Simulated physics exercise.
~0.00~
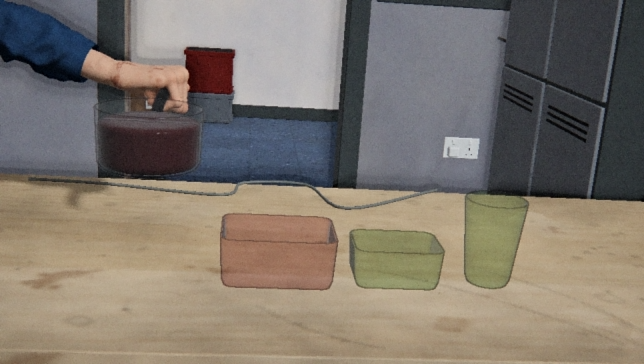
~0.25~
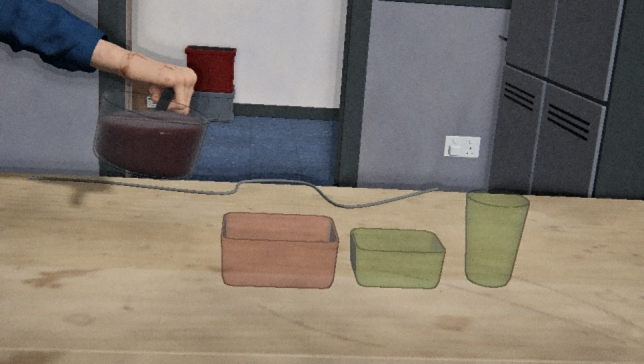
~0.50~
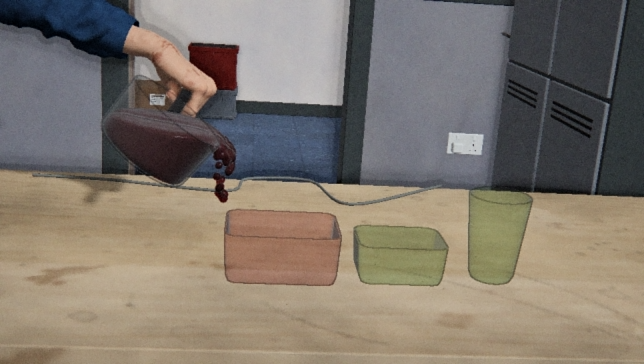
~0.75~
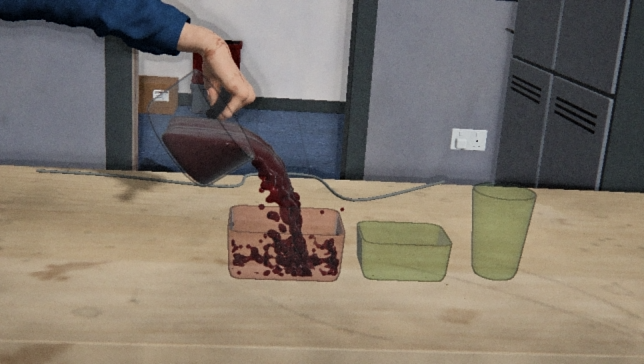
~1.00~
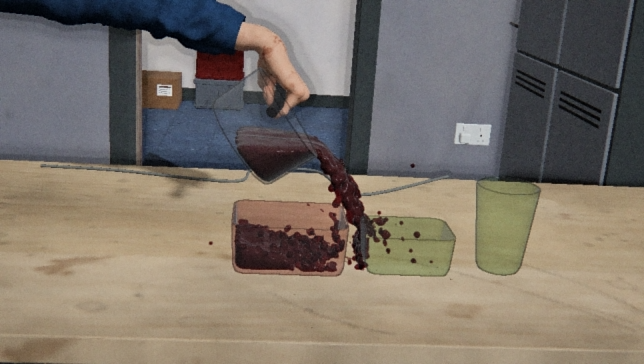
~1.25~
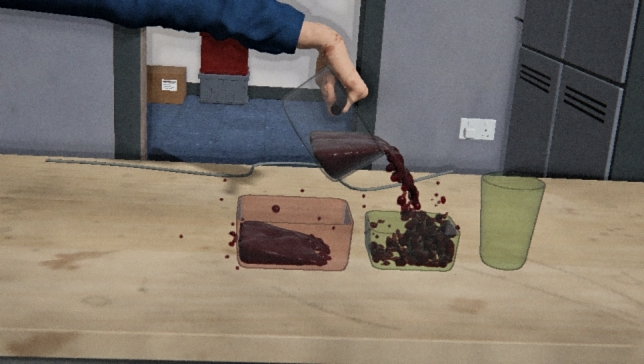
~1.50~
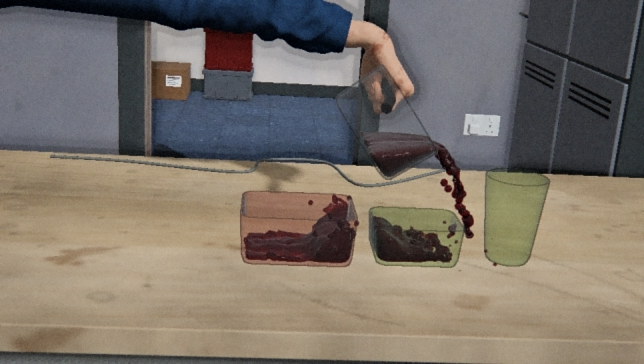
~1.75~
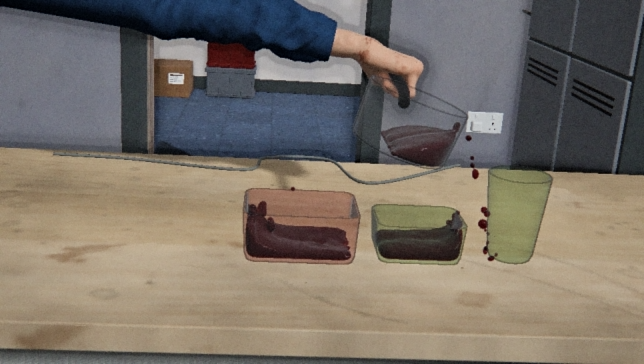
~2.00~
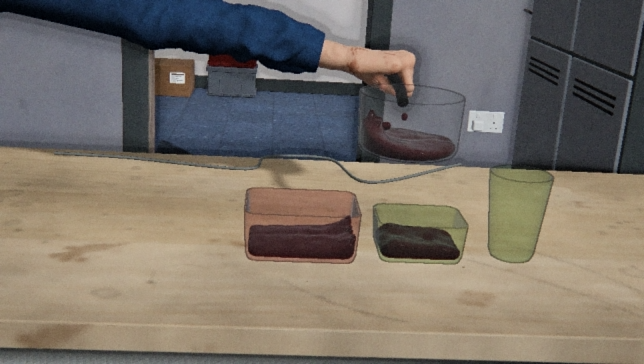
A hand holding a clear saucepan of dark red wine tilts it rightward and sweeps right, pouring into a reddish oblong tub and then a green one, before levelling it near a green drinking glass; both tubs end partly filled, the glass looks empty, and some wine remains in the pan.
